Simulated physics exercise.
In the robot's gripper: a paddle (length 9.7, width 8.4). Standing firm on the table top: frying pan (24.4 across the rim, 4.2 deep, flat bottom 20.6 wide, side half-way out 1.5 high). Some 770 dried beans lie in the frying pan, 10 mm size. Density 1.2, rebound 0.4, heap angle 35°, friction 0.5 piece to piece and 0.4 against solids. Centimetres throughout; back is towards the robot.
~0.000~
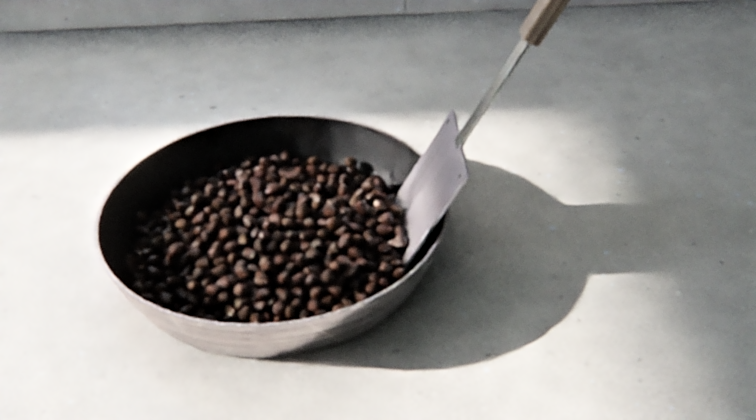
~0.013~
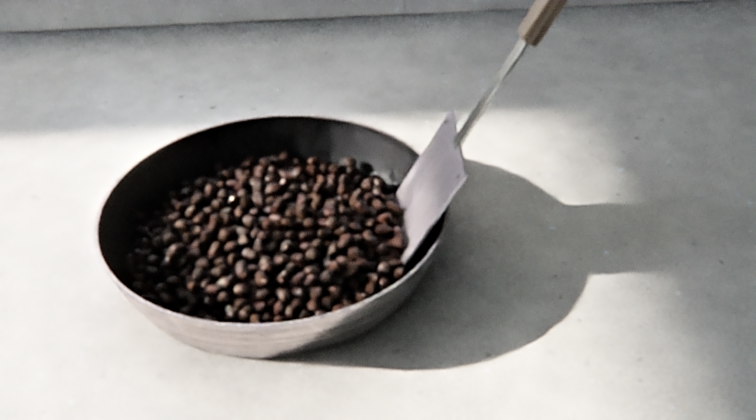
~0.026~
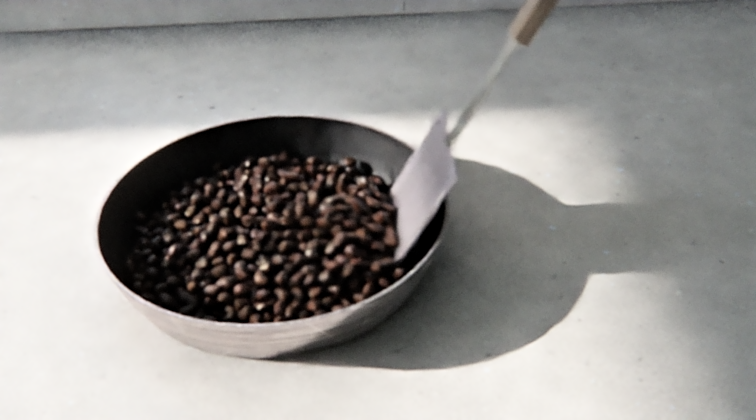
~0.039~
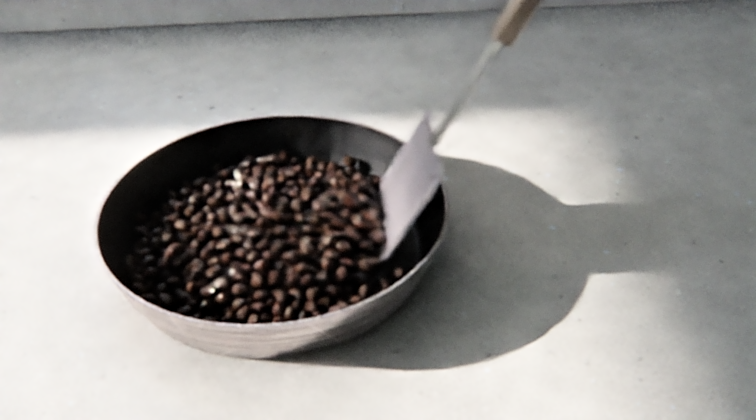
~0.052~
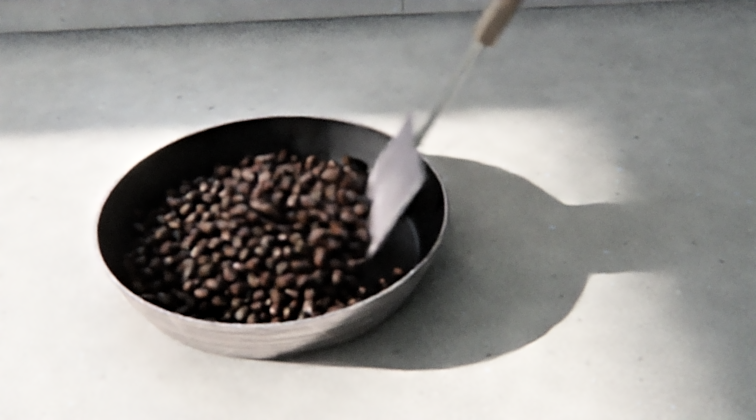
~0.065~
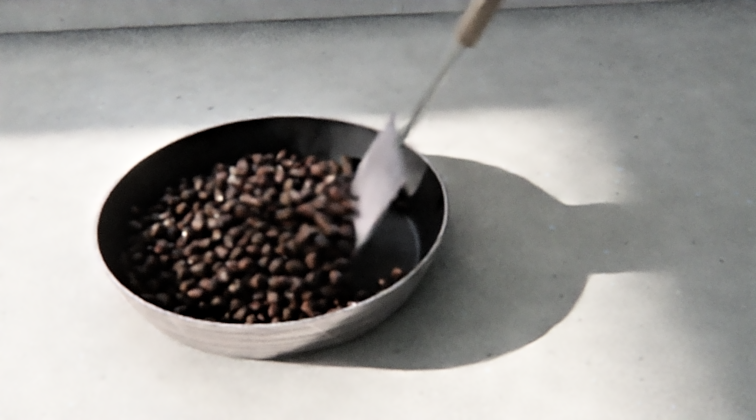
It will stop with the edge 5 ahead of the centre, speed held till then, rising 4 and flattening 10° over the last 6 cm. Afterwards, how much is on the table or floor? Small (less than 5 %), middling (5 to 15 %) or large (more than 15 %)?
Share on the table or floor: Middling (5 to 15 %).
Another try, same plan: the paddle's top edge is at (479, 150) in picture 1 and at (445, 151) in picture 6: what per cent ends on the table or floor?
Some 0 per cent.
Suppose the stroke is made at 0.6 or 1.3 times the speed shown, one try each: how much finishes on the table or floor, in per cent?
Some 0 and 15 per cent.
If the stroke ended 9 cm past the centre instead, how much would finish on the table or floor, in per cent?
Then about 25 per cent.
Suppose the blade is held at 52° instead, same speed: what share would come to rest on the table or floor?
It would be near 15 per cent.
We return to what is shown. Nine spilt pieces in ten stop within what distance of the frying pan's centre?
Some 35 cm.
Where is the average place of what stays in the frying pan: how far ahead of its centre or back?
Roughly 4.0 cm ahead.
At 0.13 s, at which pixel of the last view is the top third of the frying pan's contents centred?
At about (222, 219).
After 0.10 s, sloping 61°, highest piece 5 above the table; 767 in the frying pan.
After 0.13 s, sloping 57°, highest piece 7 above the table; 767 in the frying pan.
After 0.35 s, sloping 51°, highest piece 5 above the table; 697 in the frying pan, 68 on the table or floor, 2 on the blade or in flight.
After 1.40 s, sloping 51°, highest piece 5 above the table; 696 in the frying pan, 71 on the table or floor.
At rest, 696 in the frying pan, 71 on the table or floor. That is 9 % on the table or floor.
